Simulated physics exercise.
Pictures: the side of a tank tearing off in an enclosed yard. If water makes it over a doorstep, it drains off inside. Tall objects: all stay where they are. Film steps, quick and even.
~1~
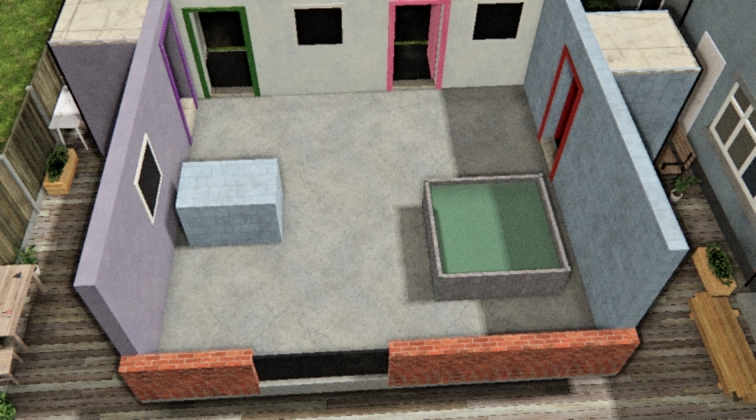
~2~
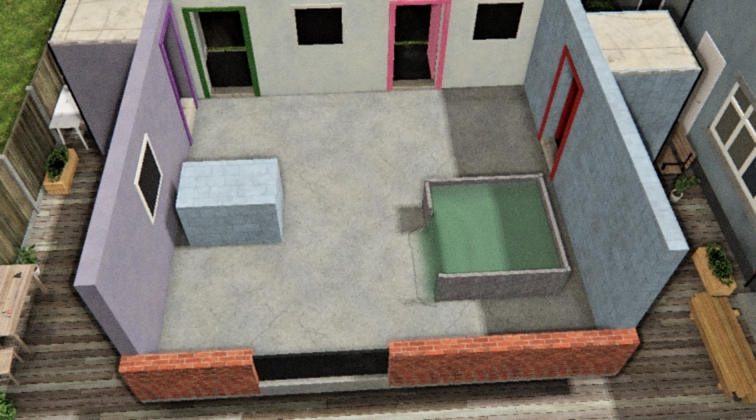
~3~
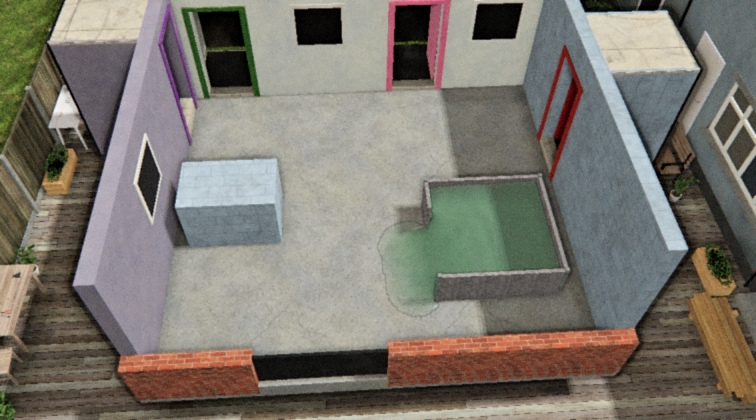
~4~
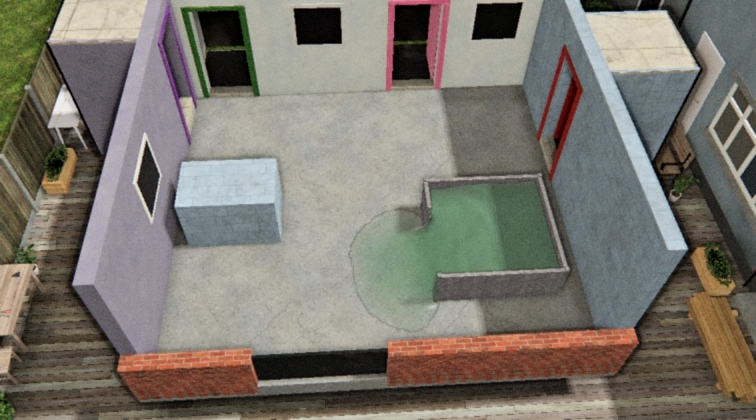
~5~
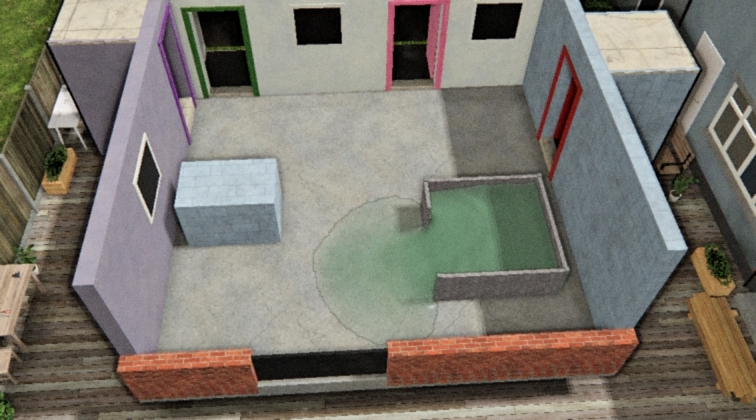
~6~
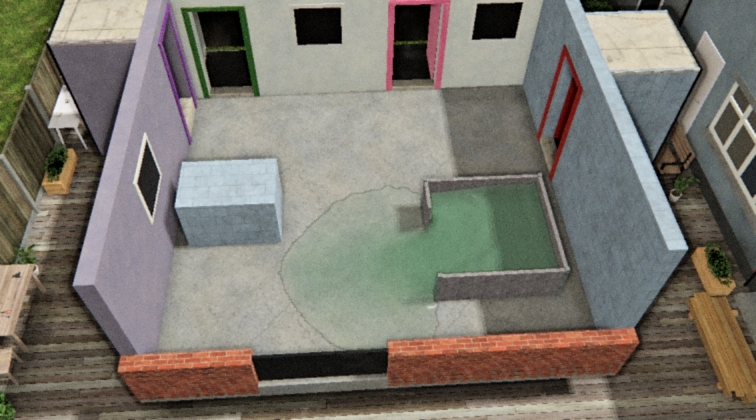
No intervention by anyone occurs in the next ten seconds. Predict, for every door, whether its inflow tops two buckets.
Result: The pink door ends up within two buckets; the purple door ends up within two buckets; the red door ends up within two buckets; the green door ends up over two buckets.
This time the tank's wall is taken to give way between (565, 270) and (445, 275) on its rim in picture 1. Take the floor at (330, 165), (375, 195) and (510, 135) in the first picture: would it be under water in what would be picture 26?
Unwetted, unwetted, submerged.
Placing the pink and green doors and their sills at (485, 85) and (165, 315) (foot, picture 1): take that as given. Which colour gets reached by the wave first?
Go with the green one.
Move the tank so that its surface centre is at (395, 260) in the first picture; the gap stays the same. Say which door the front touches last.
That would be the red one.
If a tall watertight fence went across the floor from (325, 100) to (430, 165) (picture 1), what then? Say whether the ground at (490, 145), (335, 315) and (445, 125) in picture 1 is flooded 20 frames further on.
Results in sequence: Bone-dry / swamped / bone-dry.
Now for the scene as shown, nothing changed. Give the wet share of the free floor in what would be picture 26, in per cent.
Around 55 in a hundred.
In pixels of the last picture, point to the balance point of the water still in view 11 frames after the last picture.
Near (371, 271).
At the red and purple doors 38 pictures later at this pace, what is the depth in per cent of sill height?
Roughly 0 % and 20 %, respectively.
A moment on, water covers 30 % of the floor; the pink door not reached, the purple door not reached, the red door not reached, the green door not reached.
Next, water covers 40 % of the floor; the pink door not reached, the purple door not reached, the red door not reached, the green door not reached.
Then, water covers 55 % of the floor; the pink door not reached, the purple door wet at the sill, nothing in, the red door not reached, the green door wet at the sill, nothing in.
Later, water covers 60 % of the floor; the pink door wet at the sill, nothing in, the purple door wet at the sill, nothing in, the red door not reached, the green door over two buckets in.
In the end, water covers 95 % of the floor; the pink door wet at the sill, nothing in, the purple door wet at the sill, nothing in, the red door not reached, the green door over two buckets in.
